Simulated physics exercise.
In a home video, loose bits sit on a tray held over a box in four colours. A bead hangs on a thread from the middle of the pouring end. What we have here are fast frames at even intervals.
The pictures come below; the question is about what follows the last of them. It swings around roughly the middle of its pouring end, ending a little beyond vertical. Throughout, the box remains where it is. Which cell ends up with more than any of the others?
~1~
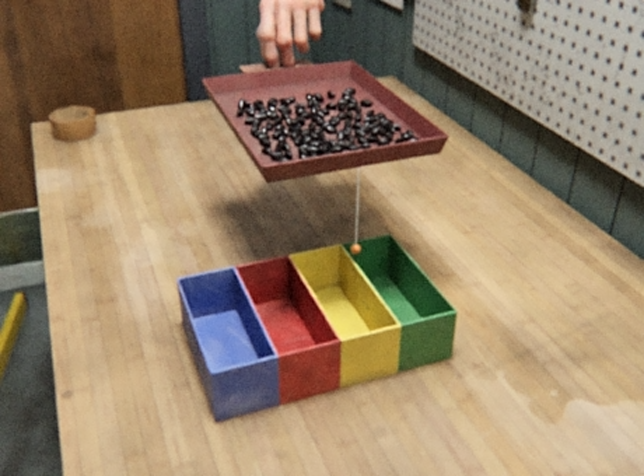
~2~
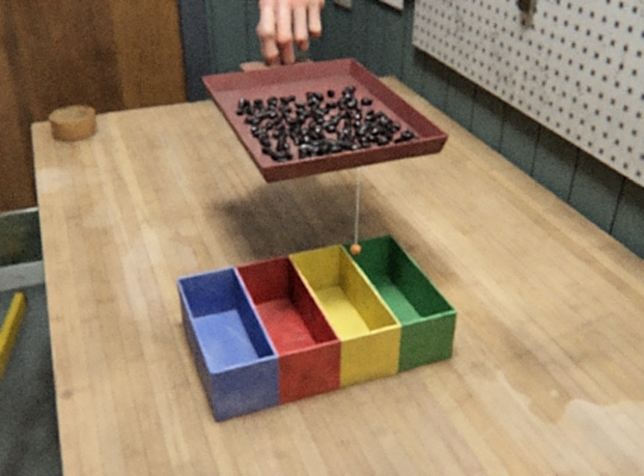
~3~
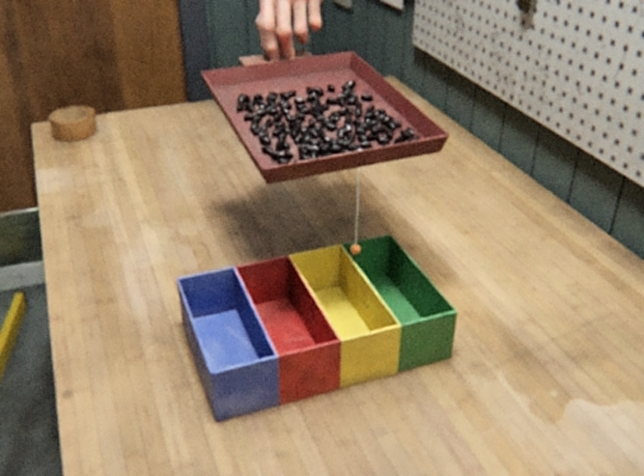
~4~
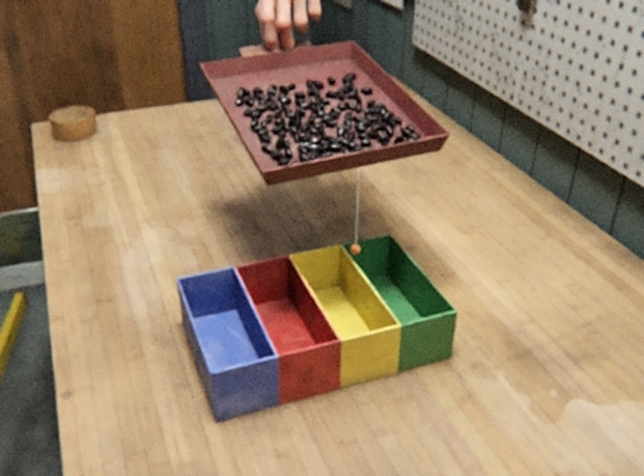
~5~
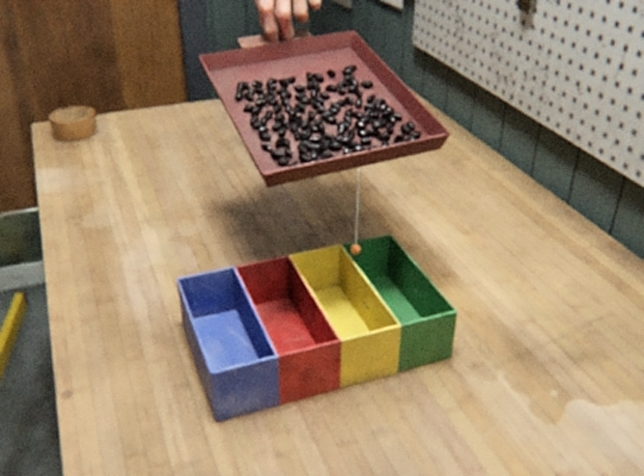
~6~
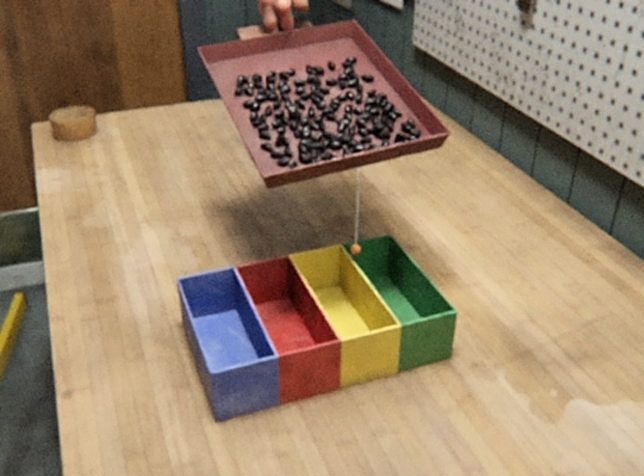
The red cell.
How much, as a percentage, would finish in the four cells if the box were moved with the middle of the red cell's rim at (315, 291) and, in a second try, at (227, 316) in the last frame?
Try 1: Some 100 %; try 2: Some 90 %.
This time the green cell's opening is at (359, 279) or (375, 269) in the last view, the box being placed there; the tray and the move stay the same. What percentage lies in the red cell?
Respectively 20 % and 50 %.
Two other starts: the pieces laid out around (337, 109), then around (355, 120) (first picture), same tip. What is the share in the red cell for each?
Close to 40 in a hundred, then close to 50 in a hundred.
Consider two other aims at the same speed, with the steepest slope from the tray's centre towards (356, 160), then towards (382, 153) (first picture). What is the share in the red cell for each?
Well, 10 percent for one and then 0 percent for the other.
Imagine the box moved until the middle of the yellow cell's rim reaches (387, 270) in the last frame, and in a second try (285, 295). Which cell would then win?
It would be the blue cell the first time and the yellow one the second time.
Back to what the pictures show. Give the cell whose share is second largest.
That is that yellow cell.
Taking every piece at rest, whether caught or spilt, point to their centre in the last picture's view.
Roughly at pixel (302, 345).
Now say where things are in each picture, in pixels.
In the first picture, corners of the pouring end near (267, 163) and (442, 134), level; middle of the load near (319, 131), black beans; bead on its thread near (356, 249); blue cell near (246, 384); red cell near (310, 368); yellow cell near (370, 352); green cell near (427, 337).
In the second picture, corners of the pouring end near (267, 164) and (442, 134), level; middle of the load near (319, 131).
In the third picture, corners of the pouring end near (267, 165) and (442, 134), tipped barely, lowest at the left corner; middle of the load near (319, 128).
In the fourth picture, corners of the pouring end near (267, 167) and (442, 133), tipped a little, lowest at the left corner; middle of the load near (319, 125).
In the fifth picture, corners of the pouring end near (267, 169) and (443, 132), tipped a little, lowest at the left corner; middle of the load near (319, 122).
In the sixth picture, corners of the pouring end near (267, 172) and (443, 131), tipped a little, lowest at the left corner; middle of the load near (319, 119); blue cell near (246, 384); red cell near (310, 368); yellow cell near (370, 352); green cell near (427, 337).
Shortly afterwards, tray tipped steeply; the whole lot on the tray.
Next, tray tipped right over; near two thirds on the tray; a little in the red cell; only a few in the yellow cell; only a few in the blue cell; near a quarter falling or outside the box.
Some moments later, tray tipped past a quarter turn; near two thirds in the red cell; near a quarter in the yellow cell; a little in the green cell; only a few in the blue cell; only a few falling or outside the box.
In the end, tray tipped past a quarter turn; near two thirds in the red cell; near a quarter in the yellow cell; a little in the green cell; only a few in the blue cell; only a few outside the box.
